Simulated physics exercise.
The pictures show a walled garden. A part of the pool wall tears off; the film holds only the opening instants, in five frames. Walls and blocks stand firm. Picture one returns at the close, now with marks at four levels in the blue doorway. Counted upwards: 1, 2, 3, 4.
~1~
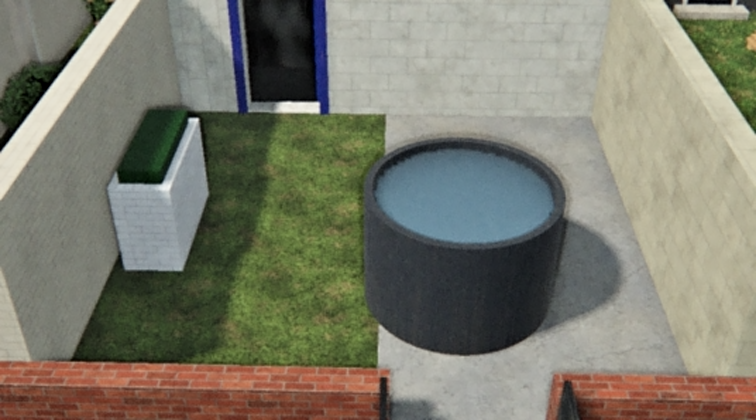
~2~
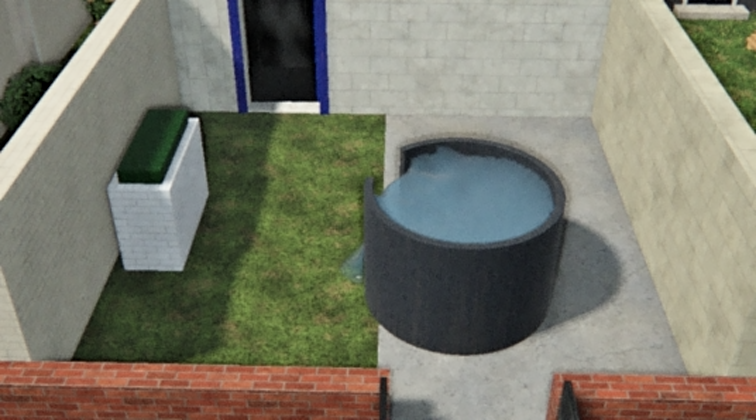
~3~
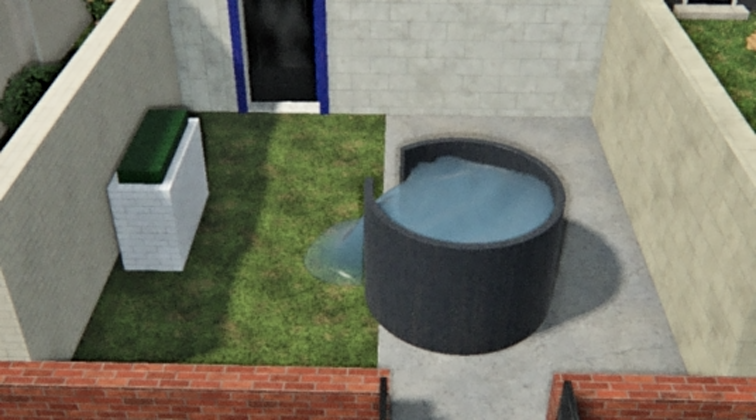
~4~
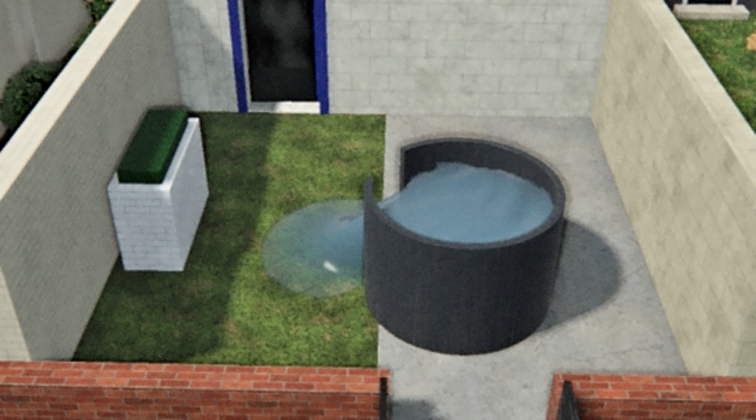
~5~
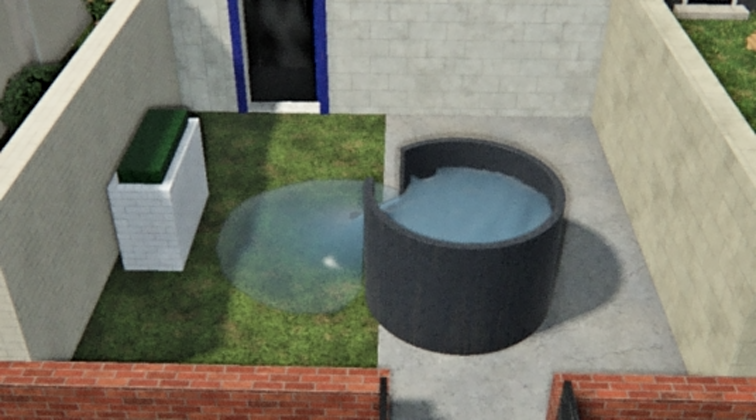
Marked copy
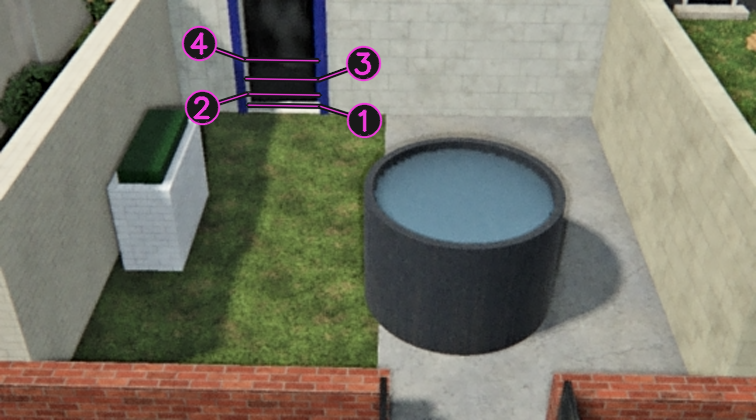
Round dark pool in a walled garden opening on its left side, water pouring out and spreading across the grass.
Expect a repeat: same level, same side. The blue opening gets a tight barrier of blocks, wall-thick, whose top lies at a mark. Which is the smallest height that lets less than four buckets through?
Mark 2 just does it.
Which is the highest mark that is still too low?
Here it is mark 1.
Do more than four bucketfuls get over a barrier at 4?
No.
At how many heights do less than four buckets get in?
Three of the four.
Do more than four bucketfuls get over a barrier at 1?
Yes.
In magenta, 1 at (284, 105); 2 at (283, 94); 3 at (282, 79); 4 at (281, 60); from the bottom up 1, 2, 3, 4.
With 1, about 9 bucketfuls get in.
With 2, a splash gets over, under a bucket.
With 3, nothing gets over.
With 4, nothing gets over.
